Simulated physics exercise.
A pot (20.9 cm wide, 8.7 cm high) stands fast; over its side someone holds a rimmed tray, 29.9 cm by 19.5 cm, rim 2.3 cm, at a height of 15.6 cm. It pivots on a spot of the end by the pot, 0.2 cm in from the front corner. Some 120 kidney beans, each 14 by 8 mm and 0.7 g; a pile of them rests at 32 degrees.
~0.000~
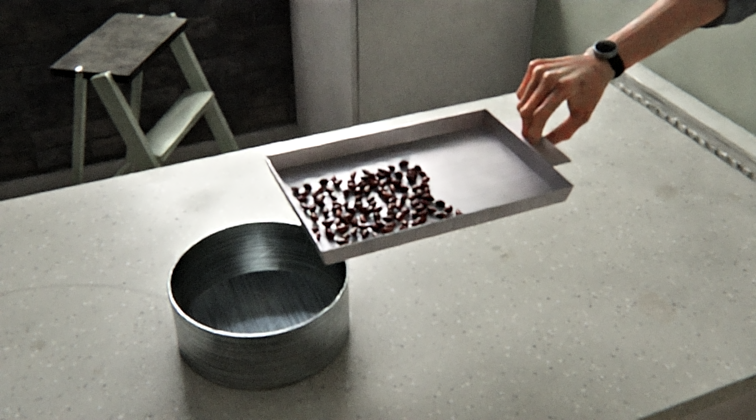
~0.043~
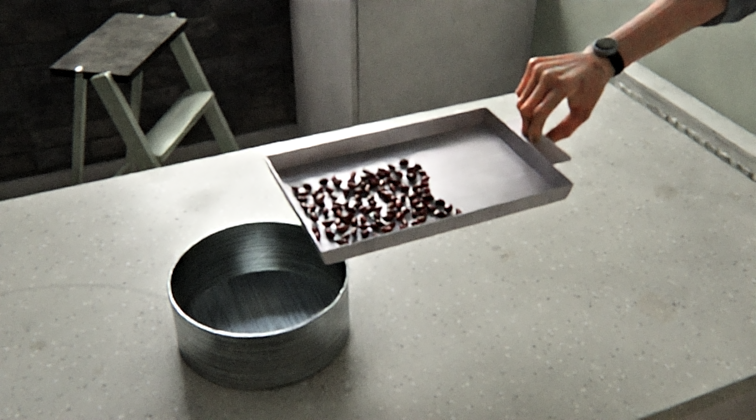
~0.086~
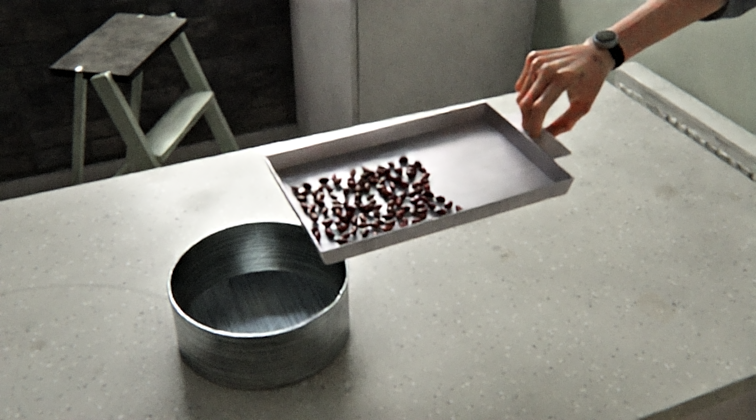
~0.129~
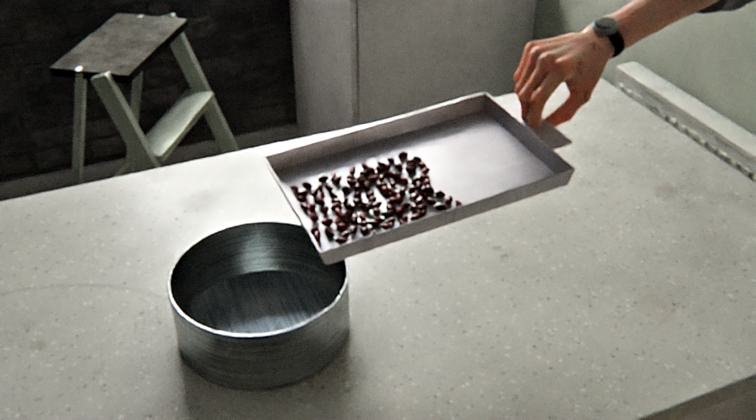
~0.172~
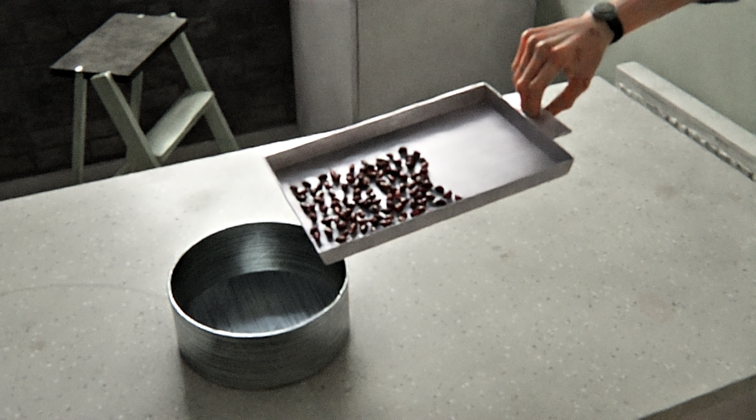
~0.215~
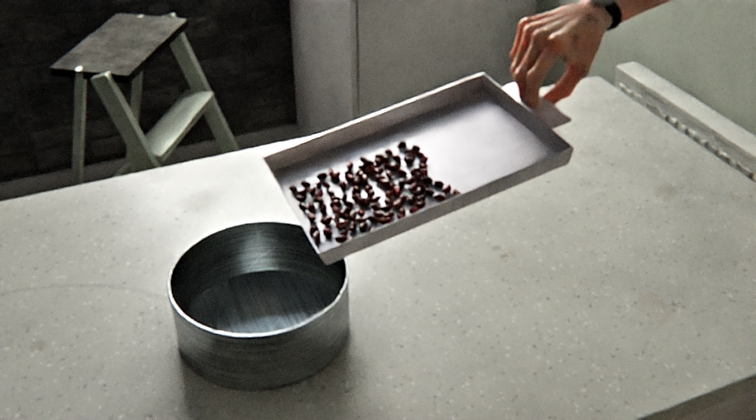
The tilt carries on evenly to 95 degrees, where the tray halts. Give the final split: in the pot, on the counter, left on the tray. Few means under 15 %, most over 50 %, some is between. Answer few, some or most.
Pot most, counter few, tray few.
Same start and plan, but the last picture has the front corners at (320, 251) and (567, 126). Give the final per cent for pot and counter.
Pot 60, counter 40.
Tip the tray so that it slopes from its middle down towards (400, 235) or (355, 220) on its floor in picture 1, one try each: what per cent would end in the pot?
Some 0 and 55 per cent.
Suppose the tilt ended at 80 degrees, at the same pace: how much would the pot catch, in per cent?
It would be near 50 per cent.
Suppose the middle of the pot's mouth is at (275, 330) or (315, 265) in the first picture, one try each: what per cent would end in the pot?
About 60 and 90 per cent.
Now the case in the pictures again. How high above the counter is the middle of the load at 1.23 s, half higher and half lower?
About 18 cm.
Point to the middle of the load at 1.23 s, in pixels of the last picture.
At about (299, 207).
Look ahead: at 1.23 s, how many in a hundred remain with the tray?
Roughly 100 per cent.
After 0.82 s, tilt 50 degrees; the tray holds 100 %, the pot 0 %.
After 1.23 s, tilt 77 degrees; the tray holds 100 %, the pot 0 %.
After 1.72 s, tilt 95 degrees; the tray holds 15 %, the pot 70 %.
At rest (2.6 s), pot 95 %, counter 0 %, tray 5 %.
